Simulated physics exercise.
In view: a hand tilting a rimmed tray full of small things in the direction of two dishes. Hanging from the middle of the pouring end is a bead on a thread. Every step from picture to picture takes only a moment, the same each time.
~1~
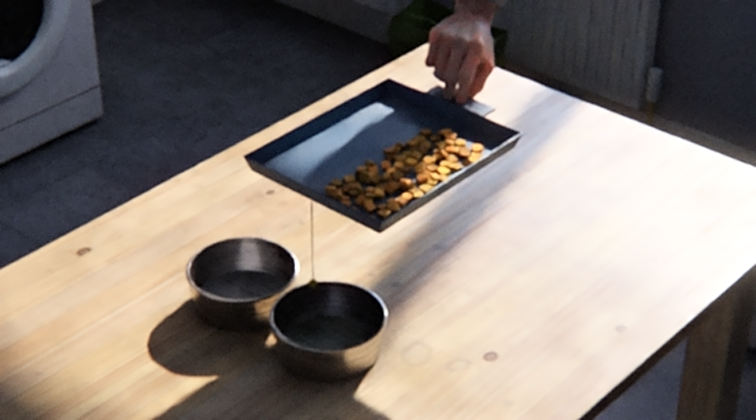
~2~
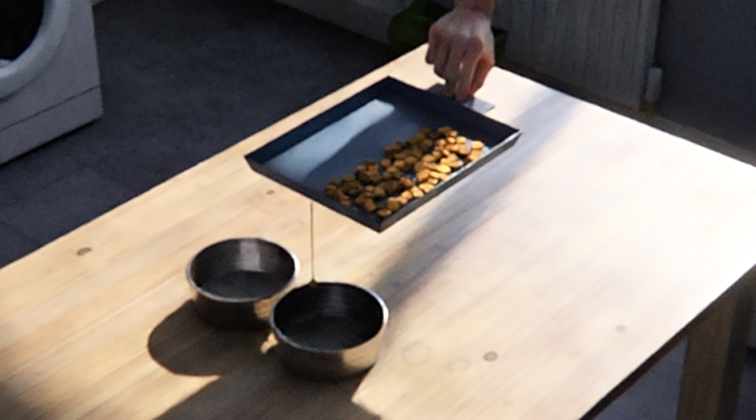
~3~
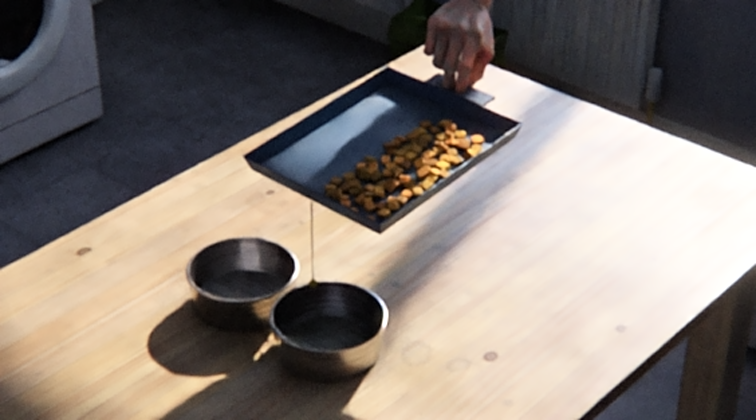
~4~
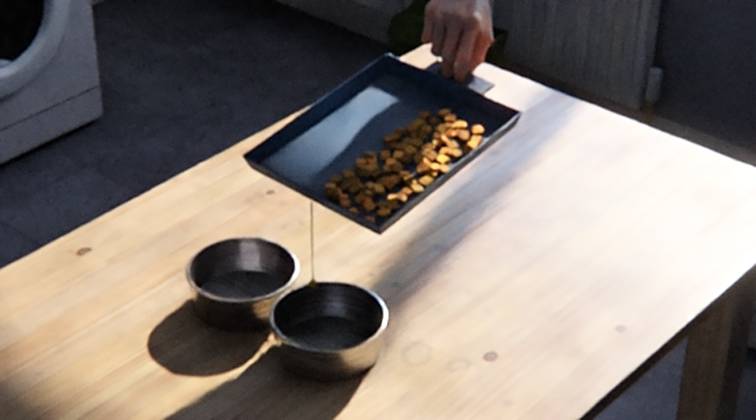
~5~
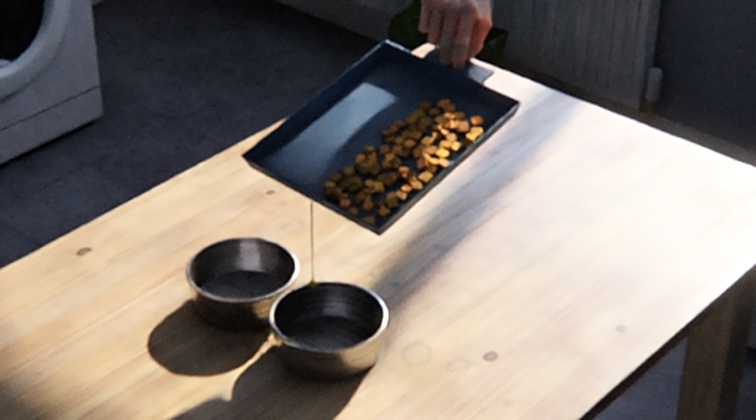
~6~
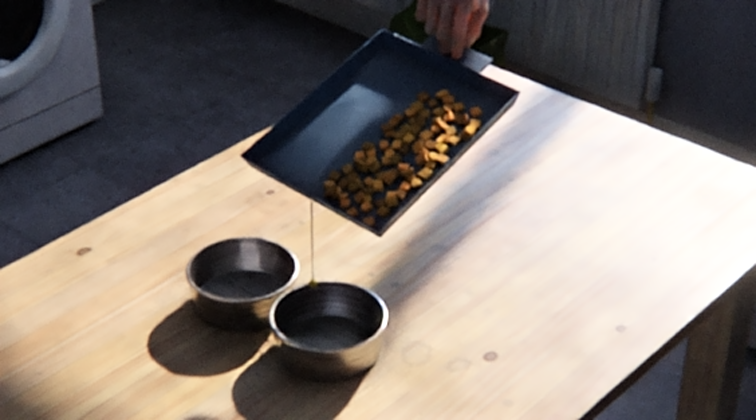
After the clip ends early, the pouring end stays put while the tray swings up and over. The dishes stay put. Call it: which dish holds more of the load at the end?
The right one holds more.
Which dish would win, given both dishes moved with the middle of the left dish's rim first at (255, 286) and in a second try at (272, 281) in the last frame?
At the first spot the right-side one comes out ahead, at the second spot the right-side one.
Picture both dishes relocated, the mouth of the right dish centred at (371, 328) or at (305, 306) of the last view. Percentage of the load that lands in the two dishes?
Roughly 80 % and then 50 %.
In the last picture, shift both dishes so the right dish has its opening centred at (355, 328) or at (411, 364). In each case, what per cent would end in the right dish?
About 90 per cent first, then about 20 per cent.
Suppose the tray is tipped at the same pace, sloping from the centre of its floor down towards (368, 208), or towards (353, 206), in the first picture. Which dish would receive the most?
Results - the dish on the right side first, the dish on the right side second.
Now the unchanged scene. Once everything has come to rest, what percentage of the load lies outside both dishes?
Roughly 20 per cent.
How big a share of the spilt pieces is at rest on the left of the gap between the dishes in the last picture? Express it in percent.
Around 10 per cent, I reckon.
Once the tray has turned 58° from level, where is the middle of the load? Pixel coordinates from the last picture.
Near the pixel (363, 191).
Just after the last frame, tray tipped steeply; almost all on the tray; just a few in the air.
A moment on, tray tipped right over; roughly two thirds on the tray; roughly a quarter in the right dish; about a tenth outside both; about a tenth in the air.
Further on, tray tipped past a quarter turn; the larger part in the right dish; roughly a quarter outside both.
When it is over, tray tipped past a quarter turn; the larger part in the right dish; not one in the left dish; roughly a quarter outside both.
